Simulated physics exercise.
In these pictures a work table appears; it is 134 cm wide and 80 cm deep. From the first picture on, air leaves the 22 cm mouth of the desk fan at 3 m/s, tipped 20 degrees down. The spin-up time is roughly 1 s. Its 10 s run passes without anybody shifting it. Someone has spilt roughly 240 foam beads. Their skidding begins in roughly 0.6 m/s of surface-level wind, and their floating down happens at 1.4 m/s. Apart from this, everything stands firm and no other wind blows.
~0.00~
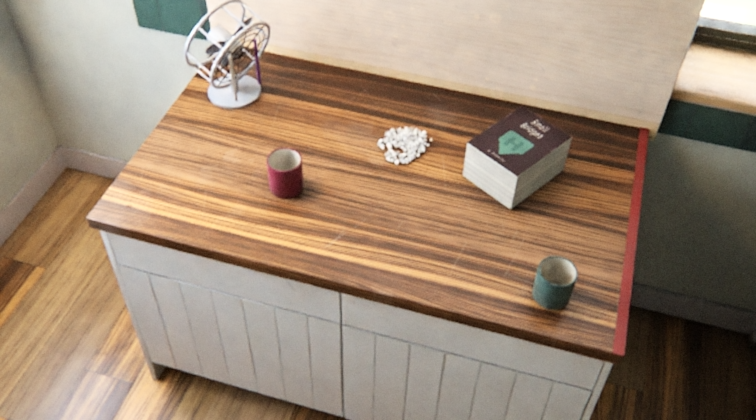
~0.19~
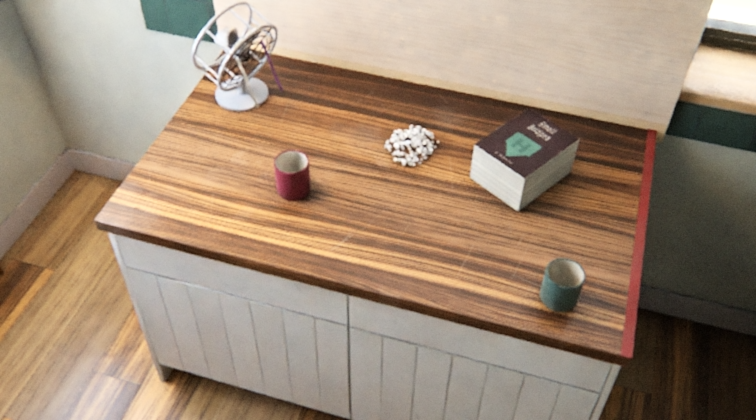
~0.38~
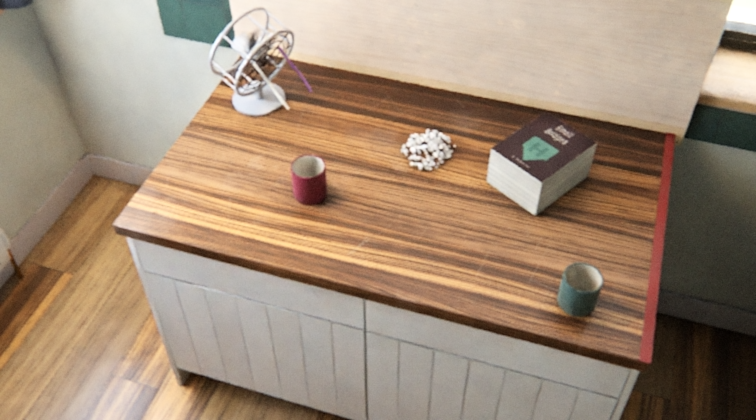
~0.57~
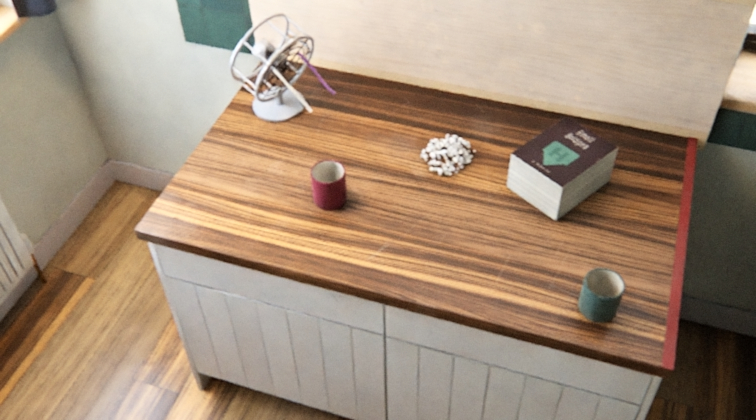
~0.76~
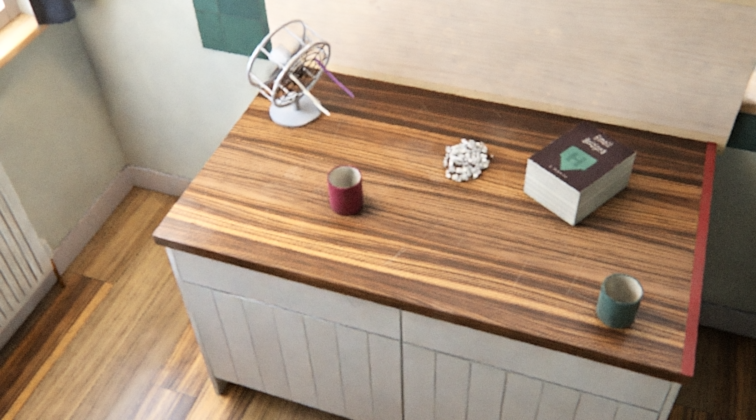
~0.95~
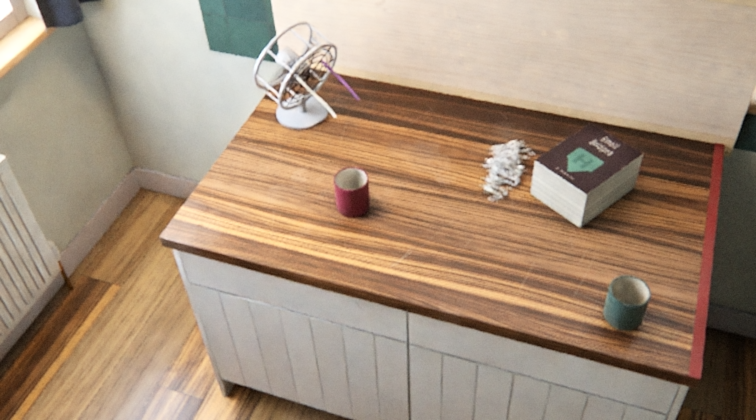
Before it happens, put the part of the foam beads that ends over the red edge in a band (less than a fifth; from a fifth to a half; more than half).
What ends up over the red edge amounts to the majority.
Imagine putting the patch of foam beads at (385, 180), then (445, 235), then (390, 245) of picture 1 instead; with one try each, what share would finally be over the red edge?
Try by try: About 40 per cent, 15 per cent and 0 per cent.
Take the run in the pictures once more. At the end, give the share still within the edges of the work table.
About 0 percent of them remain.
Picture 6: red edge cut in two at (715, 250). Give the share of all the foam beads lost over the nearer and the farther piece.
I'd put near 20 percent on the nearer stretch and close to 80 percent on the farther one.
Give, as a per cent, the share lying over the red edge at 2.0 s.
I'd put it at some 90 %.
After 2.0 s, 8 % are on the move or not yet settled, 94 % are over the red edge.
After 3.2 s, 1 % are on the move or not yet settled, 100 % are over the red edge.
After 5.5 s, 0 % are on the move or not yet settled, 100 % are over the red edge.
After 10.0 s, at the end, 100 % are over the red edge.
